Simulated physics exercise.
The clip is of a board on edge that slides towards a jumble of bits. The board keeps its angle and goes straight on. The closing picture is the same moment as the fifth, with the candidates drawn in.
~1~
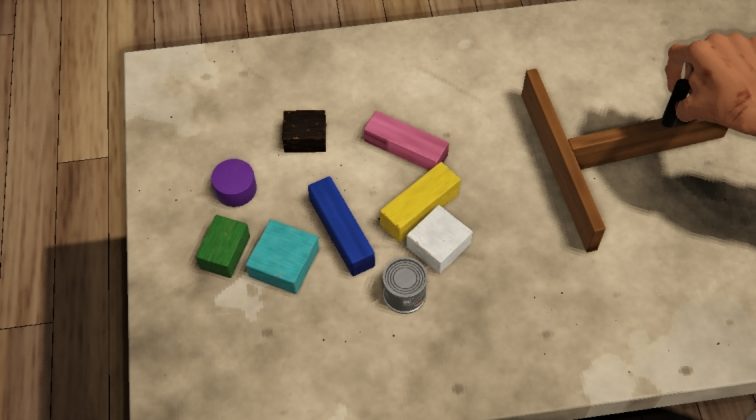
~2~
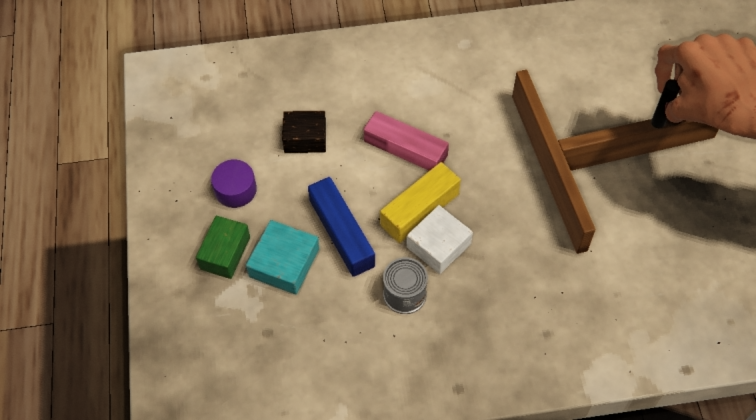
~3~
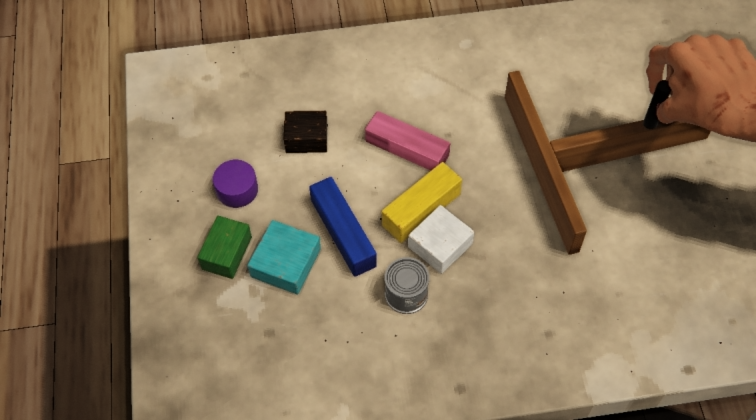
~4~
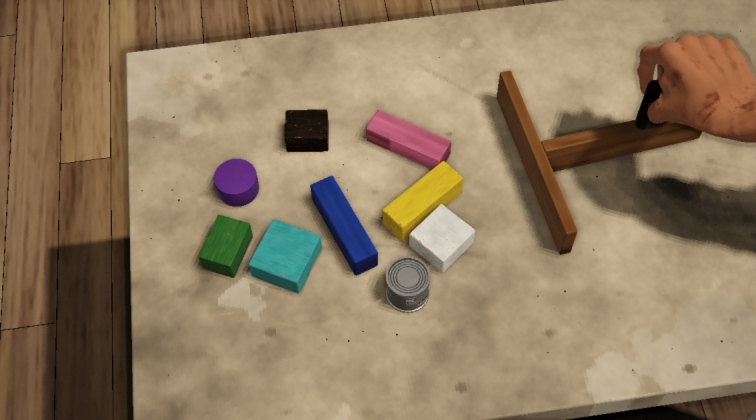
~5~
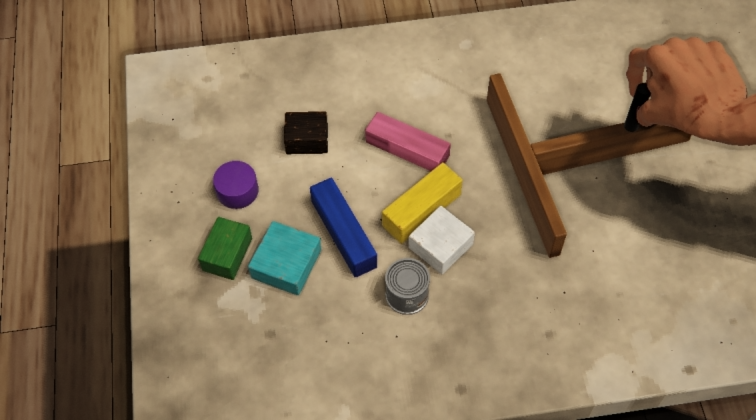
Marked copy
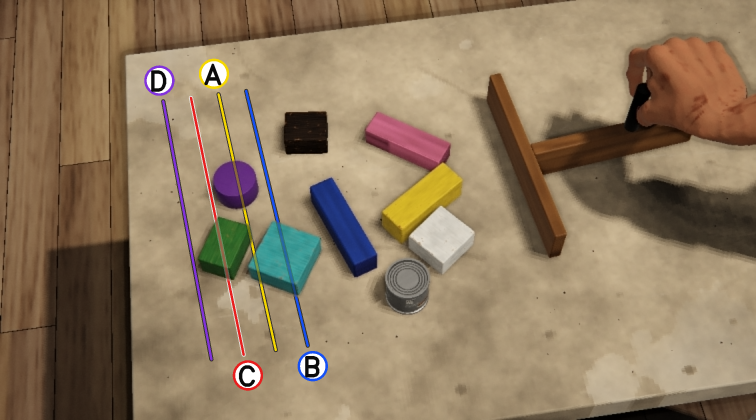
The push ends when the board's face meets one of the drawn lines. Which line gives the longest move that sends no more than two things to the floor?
It can go as far as C.
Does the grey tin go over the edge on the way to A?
No.
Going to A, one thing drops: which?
The green block goes over.
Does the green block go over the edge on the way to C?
Yes.
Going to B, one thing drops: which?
The green block goes over.
On the copy, A at (245, 213); B at (275, 209); C at (215, 217); D at (185, 221).
On C. First, board (416, 165); grey tin (398, 298); turquoise block (279, 260).
Then, board (302, 180); green block (142, 241); turquoise block (180, 258).
Finally, board (214, 192); turquoise block over the edge; green block over the edge; two fallen.
By contrast, A is within the limit but short; B is within the limit but short; D drops four.
